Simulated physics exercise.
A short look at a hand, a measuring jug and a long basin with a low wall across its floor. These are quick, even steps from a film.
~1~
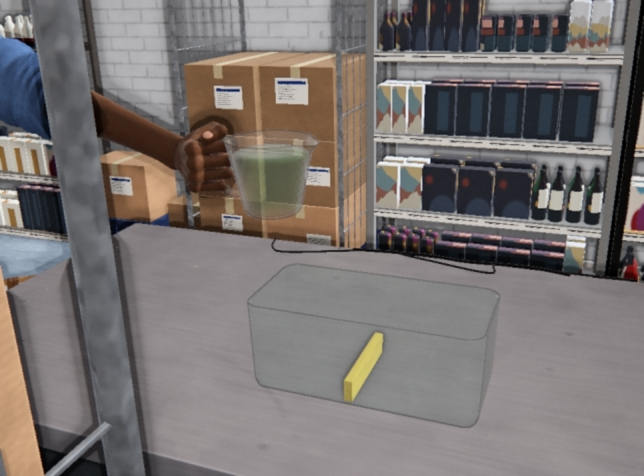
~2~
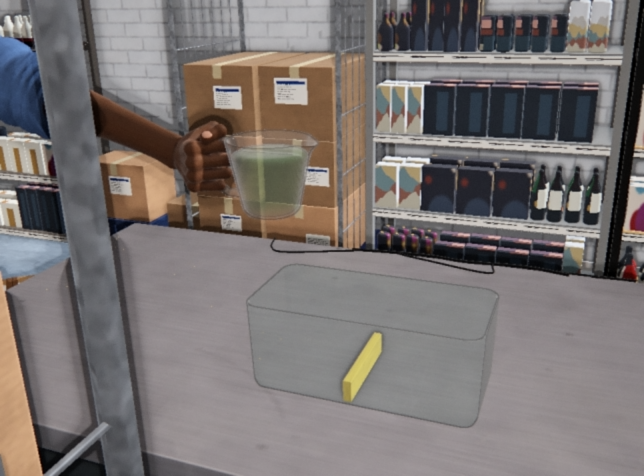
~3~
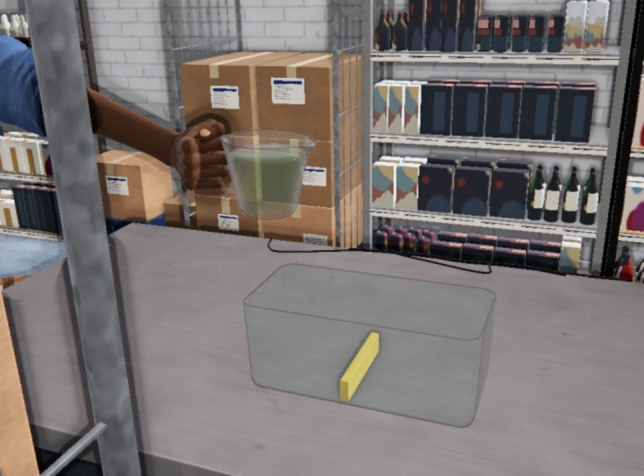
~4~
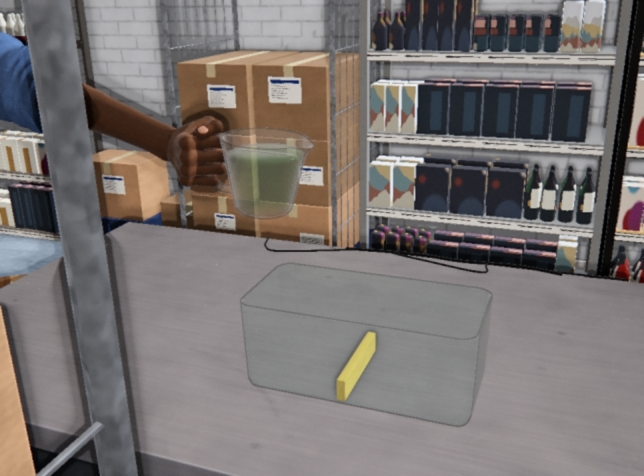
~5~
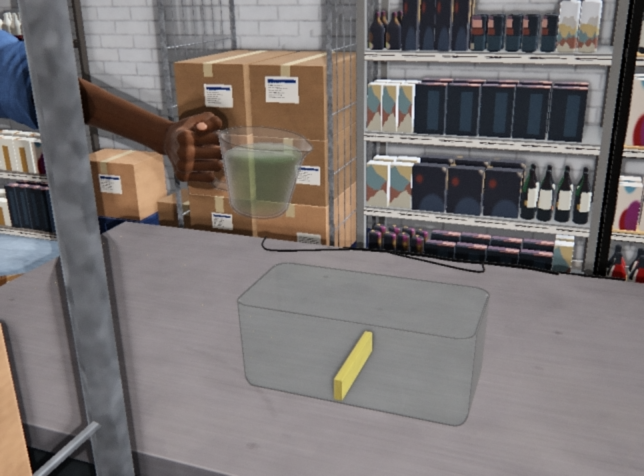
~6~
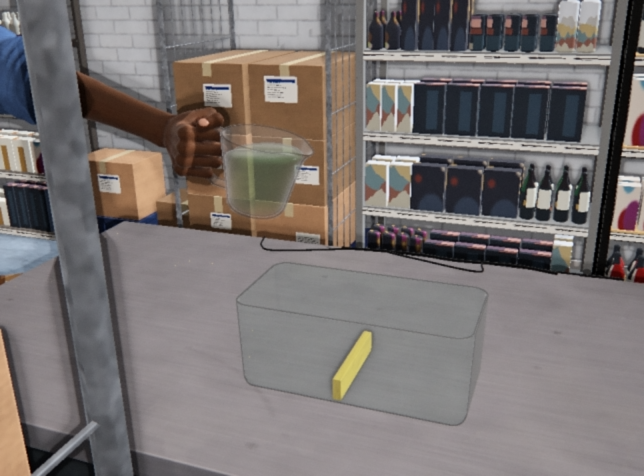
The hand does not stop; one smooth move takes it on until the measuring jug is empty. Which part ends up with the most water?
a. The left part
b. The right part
b, the right part.
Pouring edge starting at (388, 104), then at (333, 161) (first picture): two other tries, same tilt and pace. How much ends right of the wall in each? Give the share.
In order, some 80 and 80 percent.
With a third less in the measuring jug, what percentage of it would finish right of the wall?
50 %.
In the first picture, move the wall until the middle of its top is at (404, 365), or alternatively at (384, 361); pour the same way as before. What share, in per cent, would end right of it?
It would come to roughly 10 per cent the first time and roughly 25 per cent the second.
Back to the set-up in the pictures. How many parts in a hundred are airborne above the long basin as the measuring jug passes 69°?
Airborne share: Approx. 25 %.
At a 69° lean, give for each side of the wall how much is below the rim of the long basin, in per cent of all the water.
Left 0, right 10.
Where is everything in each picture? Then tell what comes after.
Tilt 0°; pouring edge (318, 143); surface from (238, 150) to (308, 155); the long basin's rim runs from (267, 283) to (493, 316); the wall's top is at (364, 357), in the first frame.
Tilt 0°; pouring edge (317, 144); surface from (238, 149) to (306, 154), in the second frame.
Tilt 2°; pouring edge (315, 145); surface from (236, 149) to (305, 155), in the third frame.
Tilt 4°; pouring edge (313, 147); surface from (233, 149) to (302, 155), in the fourth frame.
Tilt 7°; pouring edge (312, 149); surface from (231, 148) to (302, 155), in the fifth frame.
Tilt 11°; pouring edge (313, 153); surface from (232, 149) to (304, 155), in the sixth frame.
A moment on, the tilt is 69° and 65 per cent is still to pour, 1 is left of the wall and 9 right of it.
Next, the tilt is 109° and 5 per cent is still to pour, 20 is left of the wall and 65 right of it.
Then the tilt is 120° and 0 per cent is still to pour, 32 is left of the wall and 67 right of it.
Later the tilt is 120° and 0 per cent is still to pour, 32 is left of the wall and 67 right of it.
In the end 32 per cent lies left of the wall, 67 right of it and 1 outside.
